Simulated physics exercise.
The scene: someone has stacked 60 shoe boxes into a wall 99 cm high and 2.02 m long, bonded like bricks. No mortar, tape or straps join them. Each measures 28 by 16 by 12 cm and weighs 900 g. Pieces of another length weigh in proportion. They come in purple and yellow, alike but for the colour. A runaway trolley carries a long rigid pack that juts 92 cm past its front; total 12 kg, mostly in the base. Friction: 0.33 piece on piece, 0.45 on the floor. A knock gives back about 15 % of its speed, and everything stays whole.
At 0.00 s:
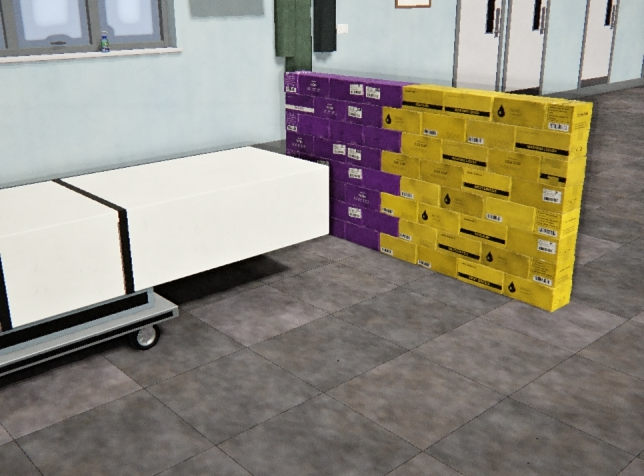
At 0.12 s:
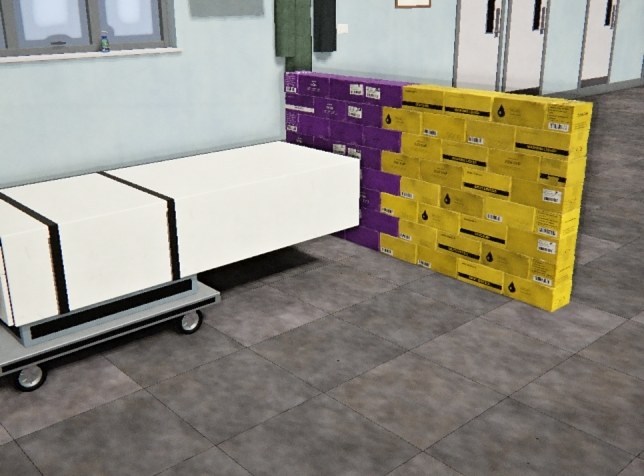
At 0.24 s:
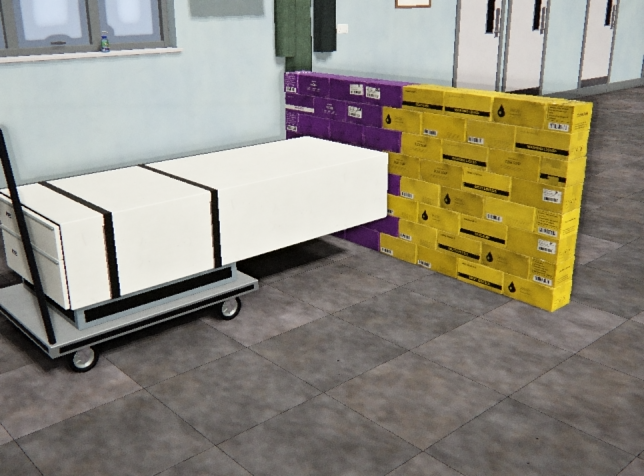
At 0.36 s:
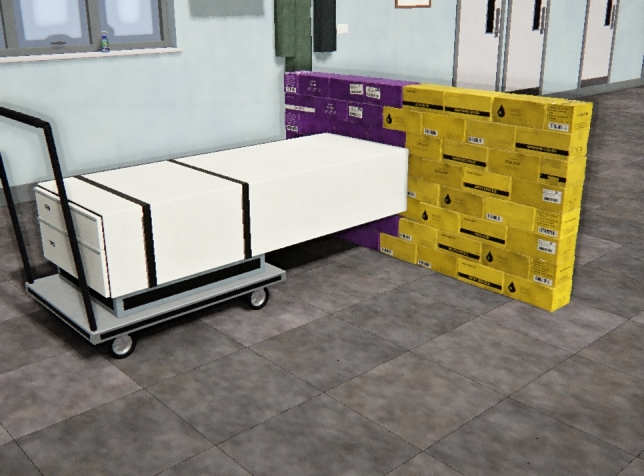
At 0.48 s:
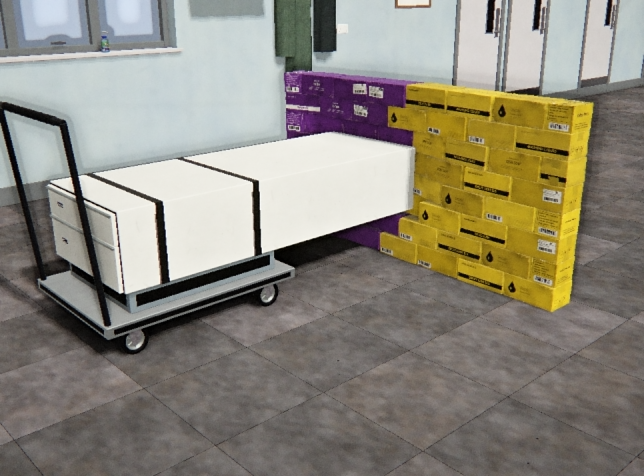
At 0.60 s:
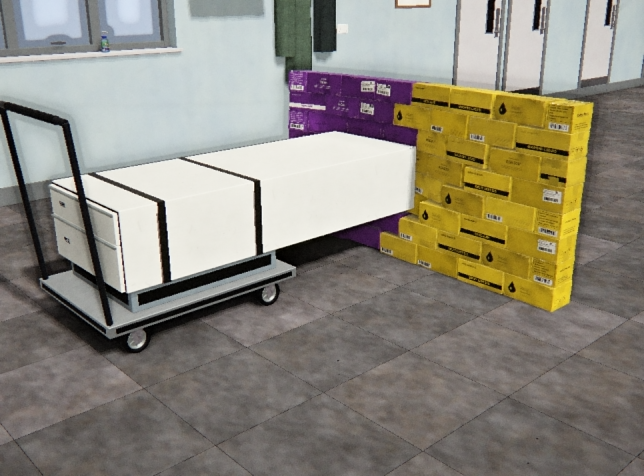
In a tiled hallway, a loaded trolley rolls right and its long white load nudges stacked boxes.
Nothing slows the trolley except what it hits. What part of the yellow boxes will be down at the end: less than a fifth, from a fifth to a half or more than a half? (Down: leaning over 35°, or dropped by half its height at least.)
It comes to from a fifth to a half.
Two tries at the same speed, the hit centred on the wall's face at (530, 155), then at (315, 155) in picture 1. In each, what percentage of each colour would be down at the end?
Yellow 40 then 20, purple 0 then 90 per cent.
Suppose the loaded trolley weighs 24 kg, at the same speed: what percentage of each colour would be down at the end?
Then yellow 40, purple 80 per cent.
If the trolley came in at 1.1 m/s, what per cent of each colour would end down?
In that case yellow 0, purple 0 per cent.
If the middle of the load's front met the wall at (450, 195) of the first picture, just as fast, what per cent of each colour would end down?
In that case yellow 80, purple 30 per cent.
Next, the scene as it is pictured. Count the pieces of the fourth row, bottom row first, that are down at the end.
5 of them.
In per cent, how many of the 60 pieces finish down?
About 60 per cent.
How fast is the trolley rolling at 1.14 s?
About 0.0 m/s.
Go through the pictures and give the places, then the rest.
In the first picture (pixels give the middle of a visible side), load (320, 189) 57 cm short of the wall; top yellow box (559, 118); top purple box (291, 83); none has stirred.
Load (352, 182) 35 cm short of the wall; top yellow box (559, 118), in the second picture.
Load (380, 175) 13 cm short of the wall; top yellow box (559, 118), in the third picture.
Load (401, 169) 36 mm into the wall's line; top yellow box (559, 118); movement in 14 of them, in the fourth picture.
Load (408, 168) 10 cm into the wall's line; top yellow box (559, 118); movement in 30 of them, in the fifth picture.
Load (409, 167) 11 cm into the wall's line; top yellow box (559, 118); top purple box (297, 81) 4° from how it stood; movement in 35 of them, in the sixth picture.
After 1.14 s, load 11 cm past the wall's line, stopped; 3 of the 32 yellow boxes down (10 of 60 in all colours); top yellow box unmoved; top purple box 27° from how it stood, 56 mm lower.
After 1.52 s, load 11 cm past the wall's line, stopped; 12 of the 32 yellow boxes down (35 of 60 in all colours); top yellow box unmoved; top purple box on its side.
In the end (2.7 s), load 11 cm past the wall's line, stopped; 12 of the 32 yellow boxes down (35 of 60 in all colours); top yellow box unmoved; top purple box upside down. That is 38 per cent. From the last view, middles, top yellow box near (569, 116), top purple box near (378, 166).
